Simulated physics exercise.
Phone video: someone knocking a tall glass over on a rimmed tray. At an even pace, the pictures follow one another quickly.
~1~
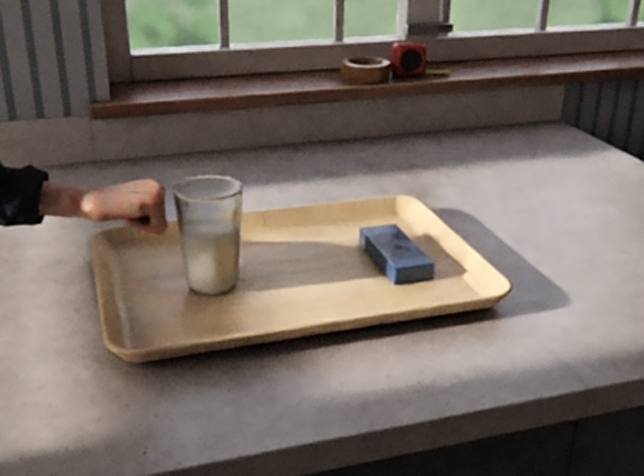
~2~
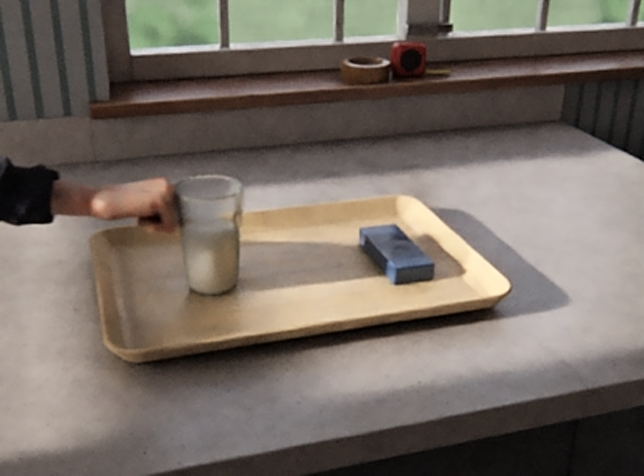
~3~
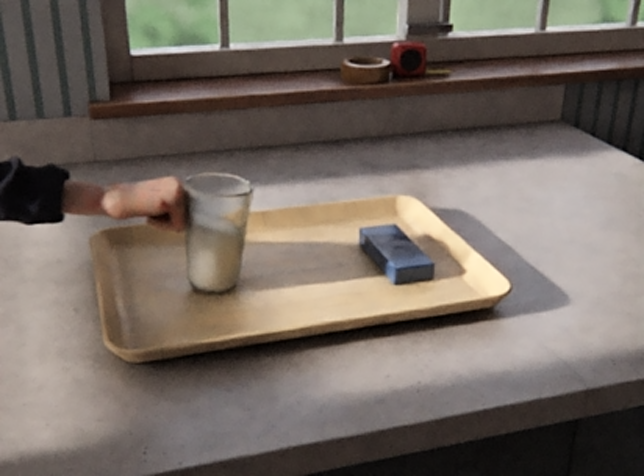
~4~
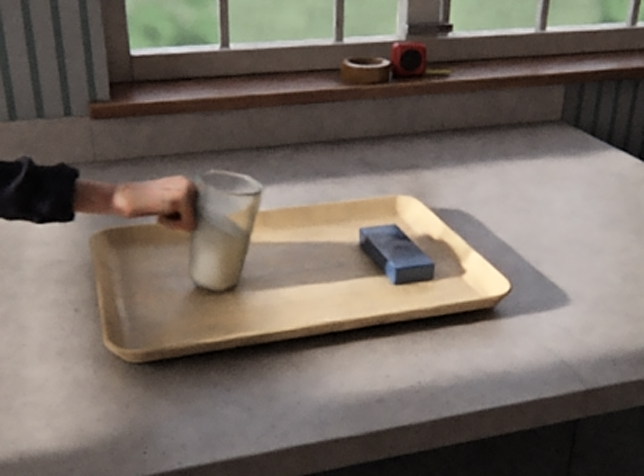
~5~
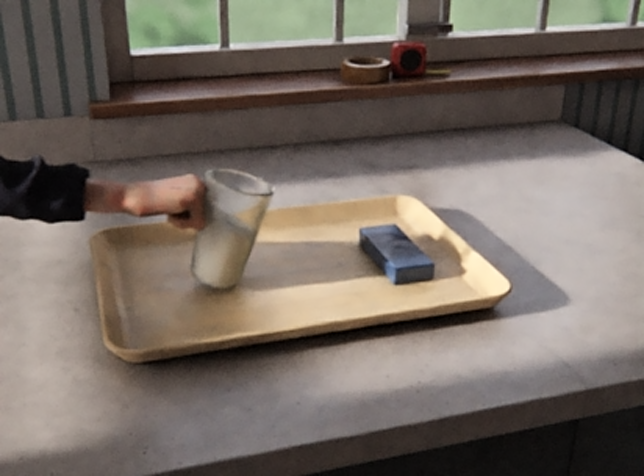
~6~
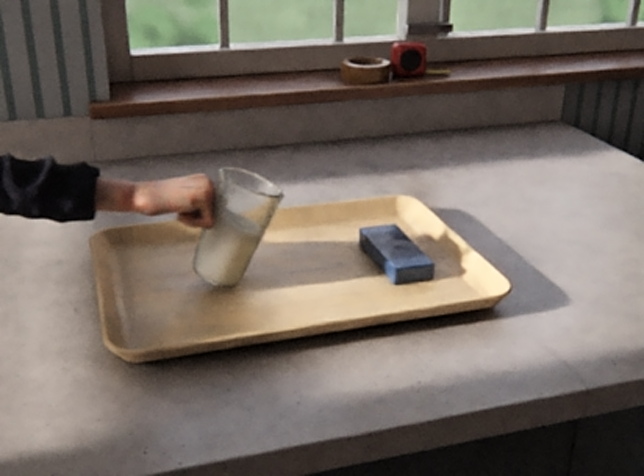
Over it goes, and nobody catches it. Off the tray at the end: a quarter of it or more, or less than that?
So the tray ends up with more than three quarters of it.
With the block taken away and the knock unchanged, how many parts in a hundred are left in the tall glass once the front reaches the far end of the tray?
55 per cent or thereabouts.
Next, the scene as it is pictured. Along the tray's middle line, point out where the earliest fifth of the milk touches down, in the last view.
I'd put the spot somewhere close to pixel (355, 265).
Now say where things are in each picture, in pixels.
In the first picture, tilt 0°; right rim (240, 186); surface from (182, 228) to (236, 222); the tray's far rim is at (459, 238); a block is fixed to the tray further along.
In the second picture, tilt 0°; right rim (240, 186); surface from (182, 228) to (236, 222).
In the third picture, tilt 6°; right rim (250, 186); surface from (188, 214) to (237, 223).
In the fourth picture, tilt 11°; right rim (260, 187); surface from (196, 200) to (245, 227).
In the fifth picture, tilt 17°; right rim (271, 189); surface from (203, 214) to (253, 226).
In the sixth picture, tilt 23°; right rim (281, 192); surface from (207, 224) to (261, 223).
A moment on, the tall glass is falling and 100 per cent is in the glass, 0 on the tray and 0 above or beyond its rim.
Next, the tall glass lies on its side and 78 per cent is in the glass, 18 on the tray and 4 above or beyond its rim.
Then the tall glass lies on its side and 37 per cent is in the glass, 49 on the tray and 14 above or beyond its rim.
Later the tall glass lies on its side and 19 per cent is in the glass, 69 on the tray and 12 above or beyond its rim.
Finally, 89 per cent is held by tray and glass, 11 is off the tray.
